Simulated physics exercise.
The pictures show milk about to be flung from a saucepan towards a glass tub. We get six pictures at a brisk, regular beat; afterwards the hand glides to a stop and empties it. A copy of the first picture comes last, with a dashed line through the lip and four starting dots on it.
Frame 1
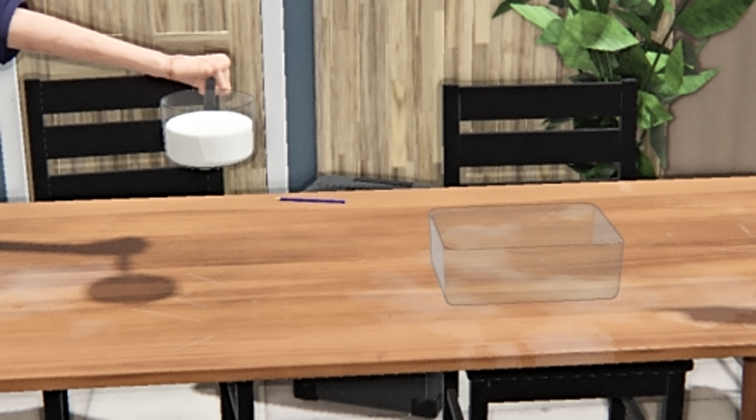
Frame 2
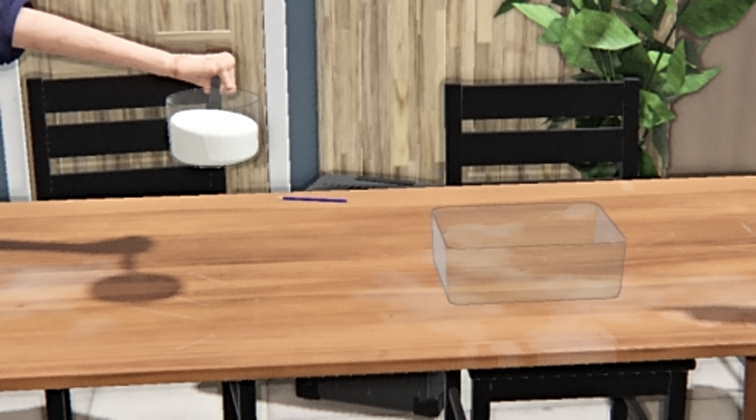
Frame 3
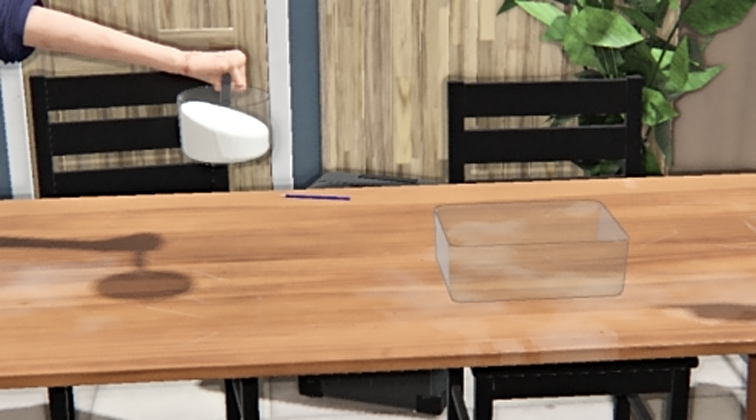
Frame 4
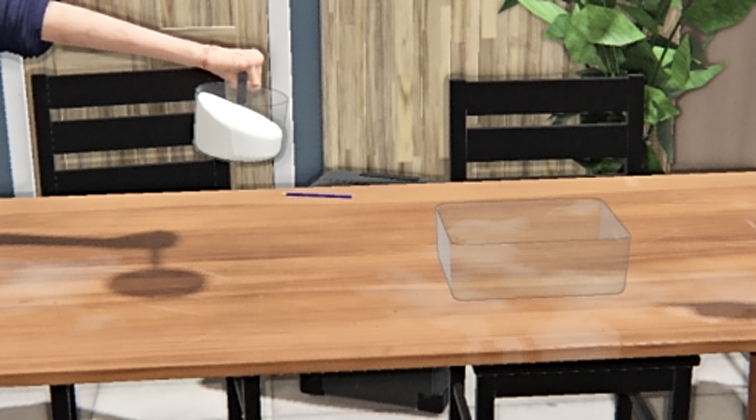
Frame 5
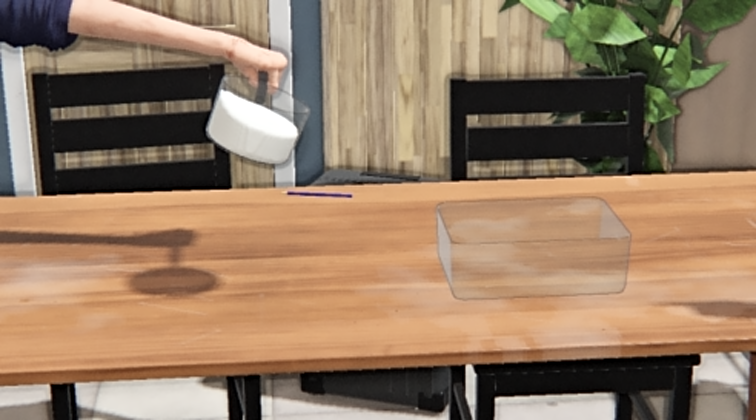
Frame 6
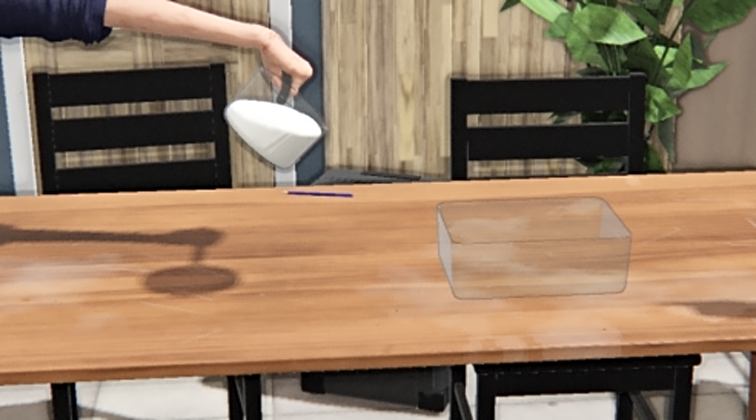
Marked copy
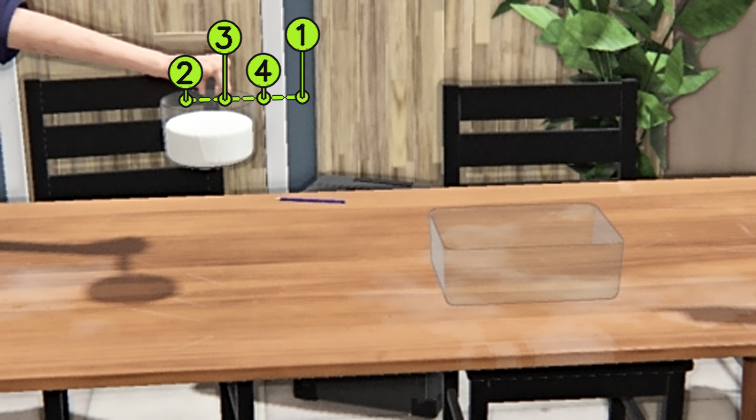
Above a wooden table, a hand moves a saucepan of milk right and tilts it.
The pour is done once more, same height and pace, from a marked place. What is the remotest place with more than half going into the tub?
Choose 1.
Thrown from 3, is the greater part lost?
Yes, that goes wrong.
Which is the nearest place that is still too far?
That is place 4.
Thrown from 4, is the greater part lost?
Yes.
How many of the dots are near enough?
One.
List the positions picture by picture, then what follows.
In the first picture, upright, lip at (252, 98); tub from (444, 304) to (618, 297); nothing has left yet.
In the second picture, upright, lip at (257, 97); nothing has left yet.
In the third picture, upright, lip at (268, 95); nothing has left yet.
In the fourth picture, tipped about 7°, lip at (286, 98); nothing has left yet.
In the fifth picture, tipped about 22°, lip at (308, 109); nothing has left yet.
In the sixth picture, tipped about 43°, lip at (327, 126); nothing has left yet.
In lime, 1 at (302, 96); 2 at (185, 100); 3 at (224, 99); 4 at (263, 98).
For place 1, about 68 % lands in the tub, 19 % falls short and 13 % goes beside or beyond.
For place 2, about 0 % lands in the tub, 100 % falls short.
For place 3, about 0 % lands in the tub, 99 % falls short.
For place 4, about 19 % lands in the tub, 77 % falls short and 4 % goes beside or beyond.
